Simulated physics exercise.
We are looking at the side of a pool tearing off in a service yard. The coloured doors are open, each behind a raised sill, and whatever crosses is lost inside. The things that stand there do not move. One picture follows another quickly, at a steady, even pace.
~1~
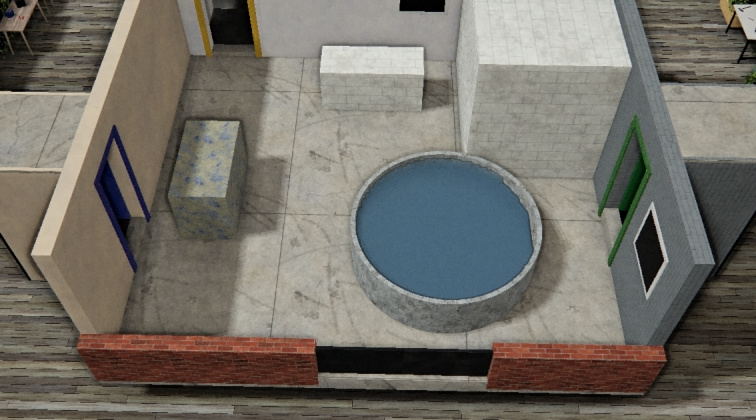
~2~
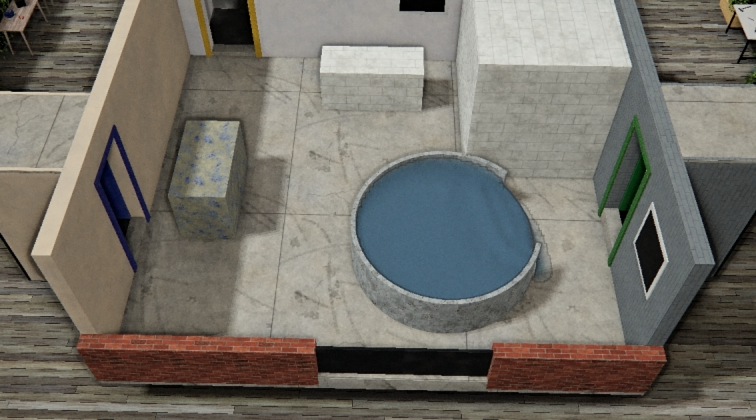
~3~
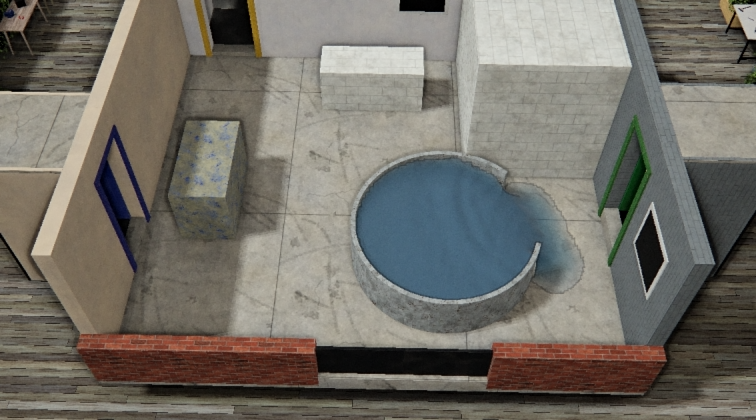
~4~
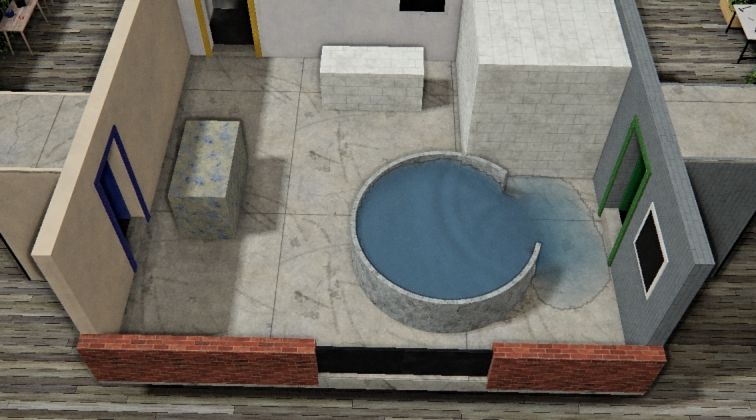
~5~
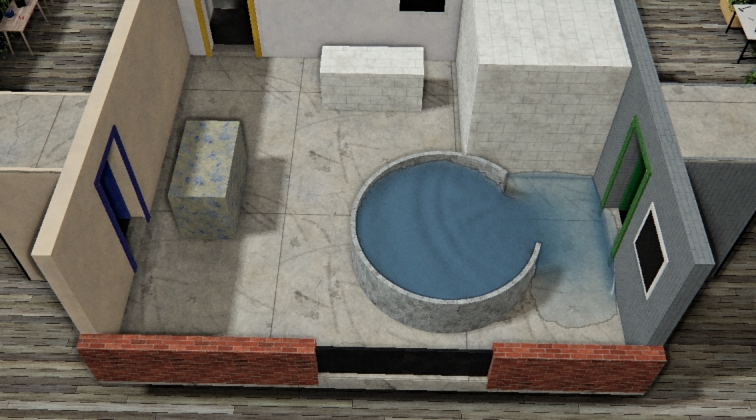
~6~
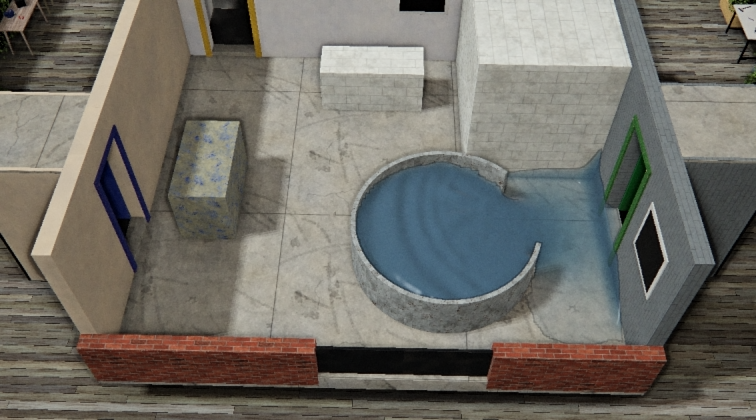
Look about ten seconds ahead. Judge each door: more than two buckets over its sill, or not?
The green door tops two buckets; the yellow door does not top two buckets; the blue door does not top two buckets.
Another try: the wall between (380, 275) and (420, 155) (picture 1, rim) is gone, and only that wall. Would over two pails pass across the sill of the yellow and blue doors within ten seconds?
Per door - yellow: Exceeds, blue: Exceeds.
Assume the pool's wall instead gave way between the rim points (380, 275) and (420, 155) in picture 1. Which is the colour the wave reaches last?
Last in line is the one in green.
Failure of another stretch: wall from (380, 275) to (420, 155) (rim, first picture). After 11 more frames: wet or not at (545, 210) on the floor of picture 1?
Spot status: Not reached.
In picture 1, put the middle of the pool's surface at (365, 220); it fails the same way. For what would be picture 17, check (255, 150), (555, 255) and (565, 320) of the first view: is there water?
Bone-dry, soaked, soaked.
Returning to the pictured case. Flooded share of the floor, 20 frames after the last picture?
Roughly 45 %.
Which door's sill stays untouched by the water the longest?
I'd say the one in yellow.
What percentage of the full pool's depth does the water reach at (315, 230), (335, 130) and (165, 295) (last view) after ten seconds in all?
Going in order, that's 4, 6 and 16 %.
A moment on, water covers 10 % of the floor; the green door far over two buckets in, the yellow door not reached, the blue door not reached.
Next, water covers 20 % of the floor; the green door far over two buckets in, the yellow door not reached, the blue door not reached.
Then, water covers 45 % of the floor; the green door far over two buckets in, the yellow door not reached, the blue door not reached.
Later, water covers 75 % of the floor; the green door far over two buckets in, the yellow door wet at the sill, nothing in, the blue door wet at the sill, nothing in.
In the end, water covers 95 % of the floor; the green door far over two buckets in, the yellow door wet at the sill, nothing in, the blue door under two buckets in.
